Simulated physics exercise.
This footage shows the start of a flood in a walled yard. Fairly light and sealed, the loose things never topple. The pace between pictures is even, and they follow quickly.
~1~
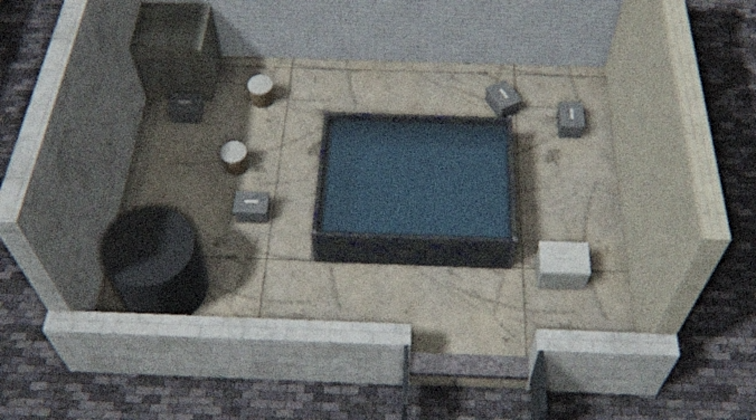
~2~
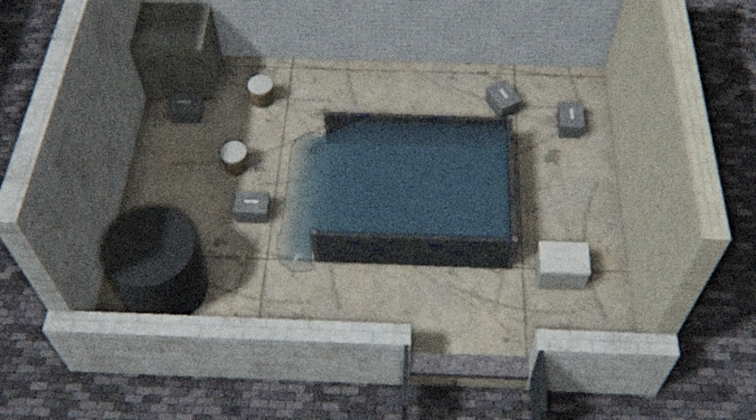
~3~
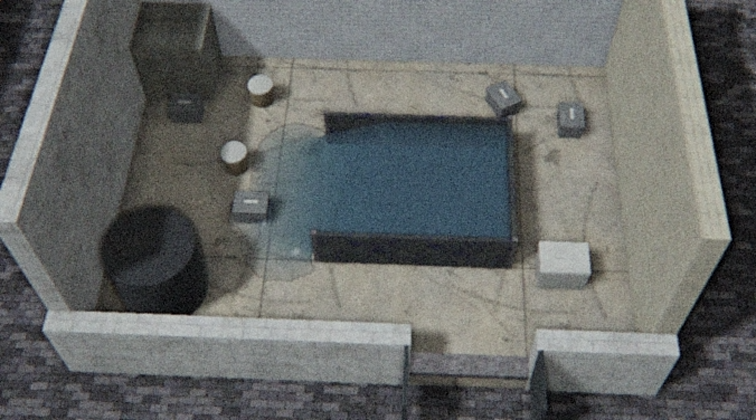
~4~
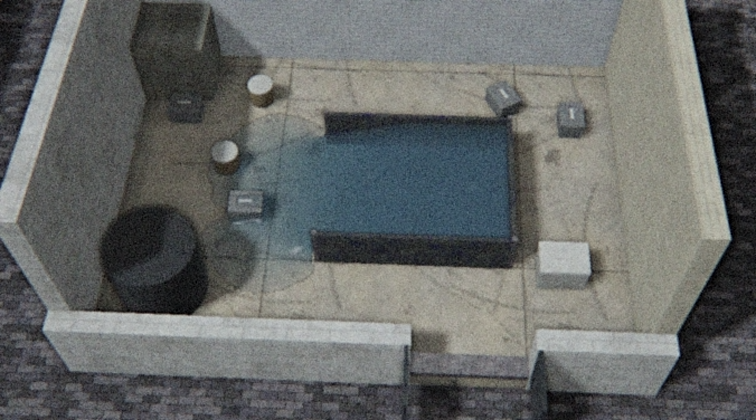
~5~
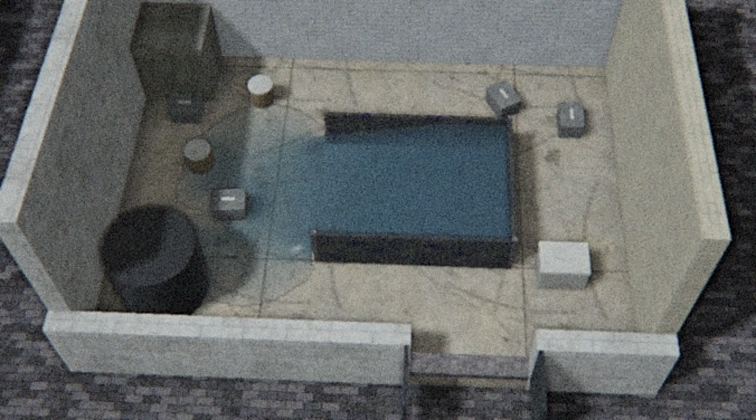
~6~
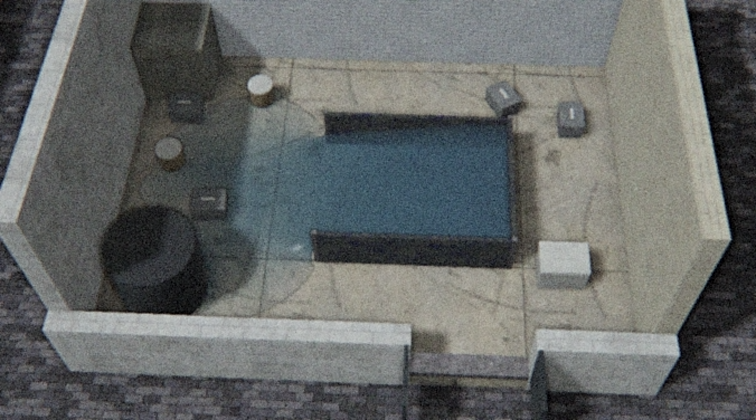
At the start, a raised tank of blue water stands in a walled yard among scattered small containers. Its left side opens and water spreads leftward across the ground, then a small round container and a grey box slide left with it, while the other objects stay put.
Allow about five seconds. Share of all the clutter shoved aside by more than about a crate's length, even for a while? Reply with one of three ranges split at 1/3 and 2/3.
1/3 to 2/3.
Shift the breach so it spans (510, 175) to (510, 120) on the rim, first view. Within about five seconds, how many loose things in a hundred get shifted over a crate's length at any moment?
Roughly 60 in a hundred.
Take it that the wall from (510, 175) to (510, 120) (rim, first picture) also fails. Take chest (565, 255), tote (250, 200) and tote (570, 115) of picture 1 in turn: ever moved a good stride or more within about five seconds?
Here is how they go, in order: Dislodged that far, fails to go that far, and dislodged that far.
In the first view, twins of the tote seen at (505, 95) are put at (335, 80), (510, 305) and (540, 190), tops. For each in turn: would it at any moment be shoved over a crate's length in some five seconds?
Item by item: Goes the distance, remains in place, remains in place.
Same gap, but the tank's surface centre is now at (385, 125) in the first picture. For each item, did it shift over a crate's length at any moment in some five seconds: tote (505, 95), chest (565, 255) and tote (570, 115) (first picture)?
First never got that far, then never got that far, then never got that far.
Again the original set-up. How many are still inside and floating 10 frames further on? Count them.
By my tally, 4.
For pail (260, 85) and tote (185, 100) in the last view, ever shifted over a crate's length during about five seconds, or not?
Answer in sequence: The full distance; the full distance.
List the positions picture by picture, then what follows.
The first frame shows a pail at (234, 151) rests on the ground; a tote at (251, 202) rests on the ground; 0 of 7 have shifted.
The second frame shows a pail at (234, 151), on the bottom; a tote at (251, 202), on the bottom; 0 of 7 have shifted.
The third frame shows a pail at (234, 151) rests on the ground; a tote at (251, 202) rests on the ground; 0 of 7 have shifted.
The fourth frame shows a pail at (225, 151) rests on the ground, close to its start; a tote at (246, 201), on the bottom, close to its start; 2 of 7 have shifted.
The fifth frame shows a pail at (197, 149), on the bottom, a stride from its start; a tote at (228, 199), on the bottom, close to its start; 2 of 7 have shifted.
The sixth frame shows a pail at (168, 148), on the bottom, a stride from its start; a tote at (208, 199) rests on the ground, a stride from its start; 2 of 7 have shifted.
A moment on, 2 of 7 are well off their spots; 1 afloat.
Next, 3 of 7 are well off their spots; 4 afloat.
Later, 4 of 7 are well off their spots; 4 afloat.
In the end, 4 of 7 are well off their spots, and 4 have been at some point; 3 afloat.
